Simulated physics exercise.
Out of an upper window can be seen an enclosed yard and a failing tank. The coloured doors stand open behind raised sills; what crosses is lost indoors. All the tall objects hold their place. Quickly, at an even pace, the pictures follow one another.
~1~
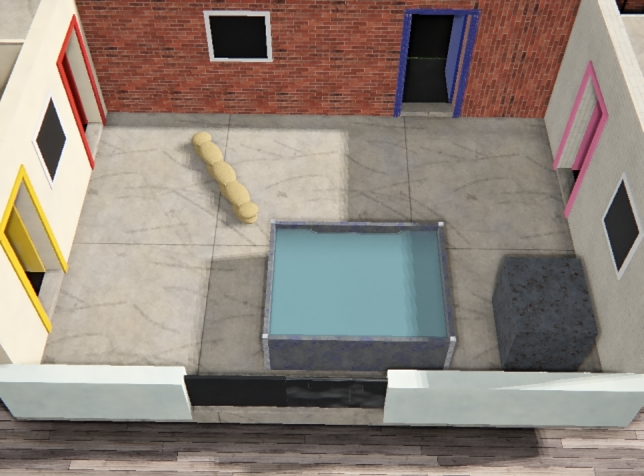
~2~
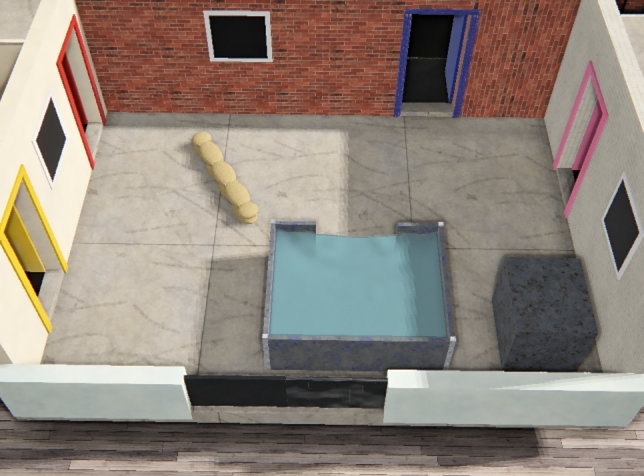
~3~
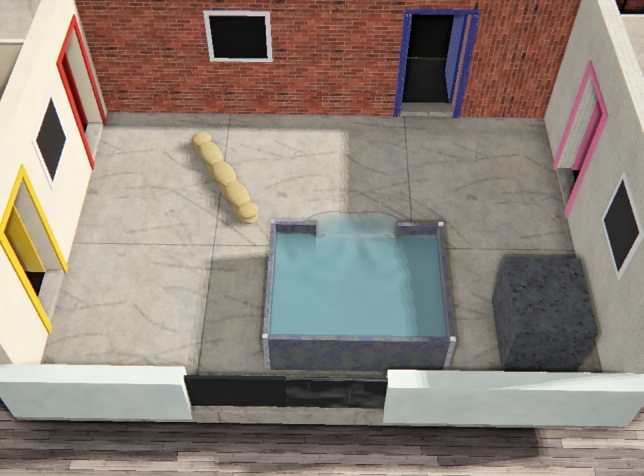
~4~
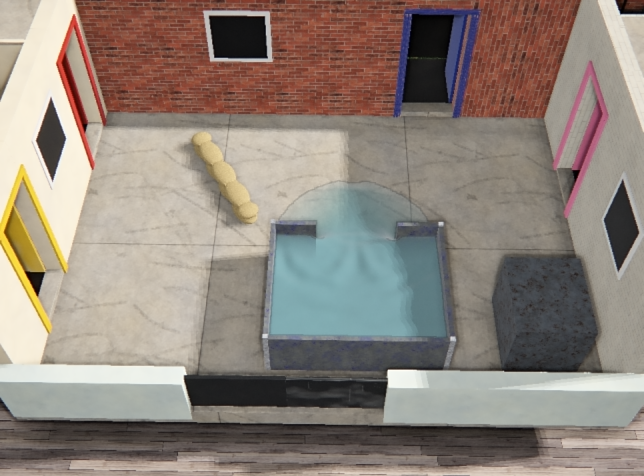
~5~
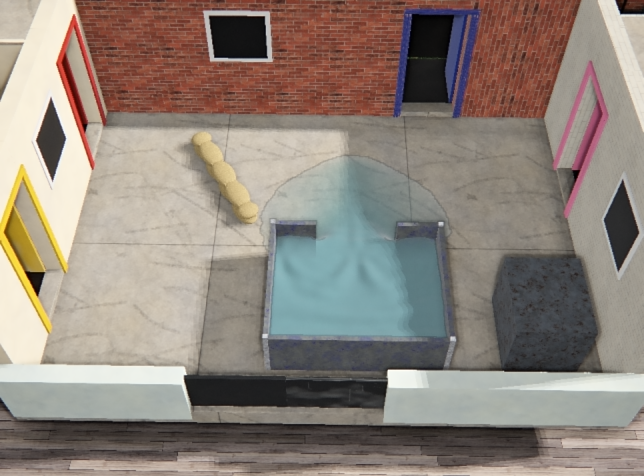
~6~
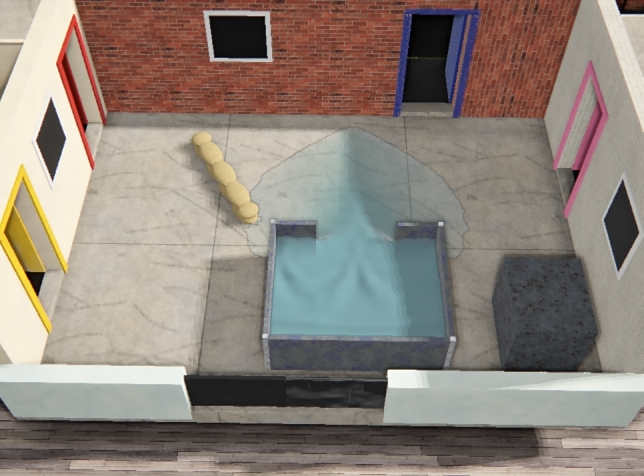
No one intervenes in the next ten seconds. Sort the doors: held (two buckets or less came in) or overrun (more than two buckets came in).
Sorted: Blue door overrun, yellow door held, red door overrun, pink door overrun.
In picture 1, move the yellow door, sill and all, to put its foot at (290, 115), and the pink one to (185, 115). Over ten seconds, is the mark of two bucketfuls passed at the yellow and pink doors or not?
Well, the yellow door beats the threshold, but the pink door beats the threshold.
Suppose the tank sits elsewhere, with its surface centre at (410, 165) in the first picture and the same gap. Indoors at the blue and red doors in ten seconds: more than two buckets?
Log: Blue breaks the limit; red breaks the limit.
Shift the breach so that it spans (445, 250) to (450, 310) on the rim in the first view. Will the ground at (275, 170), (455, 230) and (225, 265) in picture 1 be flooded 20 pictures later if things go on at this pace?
Taken in turn they're unwetted, swamped and unwetted.
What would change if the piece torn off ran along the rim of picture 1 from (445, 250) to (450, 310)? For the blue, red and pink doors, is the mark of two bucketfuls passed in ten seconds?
Result - blue door: Below the limit; red door: Below the limit; pink door: Above the limit.
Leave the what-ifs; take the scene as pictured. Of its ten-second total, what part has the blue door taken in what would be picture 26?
I'd put it at about 85 per cent.
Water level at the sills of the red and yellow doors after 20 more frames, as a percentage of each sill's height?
Close to 220 per cent for the first one and close to 0 per cent for the second.
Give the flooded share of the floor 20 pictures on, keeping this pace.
Near 50 in a hundred.
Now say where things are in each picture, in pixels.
The first picture shows still water in the water tank at (358, 281).
In the second picture, water pours out on the water tank's far side and has run to a hidden place.
In the third picture, water pours out on the water tank's far side and has run to (313, 221).
In the fourth picture, water pours out on the water tank's far side and has run to (333, 186).
In the fifth picture, water pours out on the water tank's far side and has run to (348, 159).
In the sixth picture, the front is at (351, 130), out from the gap on the water tank's far side.
A moment on, water covers 30 % of the floor; the blue door under two buckets in, the yellow door not reached, the red door not reached, the pink door not reached.
Next, water covers 40 % of the floor; the blue door over two buckets in, the yellow door not reached, the red door not reached, the pink door not reached.
Then, water covers 50 % of the floor; the blue door far over two buckets in, the yellow door not reached, the red door over two buckets in, the pink door under two buckets in.
Later, water covers 85 % of the floor; the blue door far over two buckets in, the yellow door wet at the sill, nothing in, the red door far over two buckets in, the pink door over two buckets in.
In the end, water covers 95 % of the floor; the blue door far over two buckets in, the yellow door wet at the sill, nothing in, the red door far over two buckets in, the pink door over two buckets in.
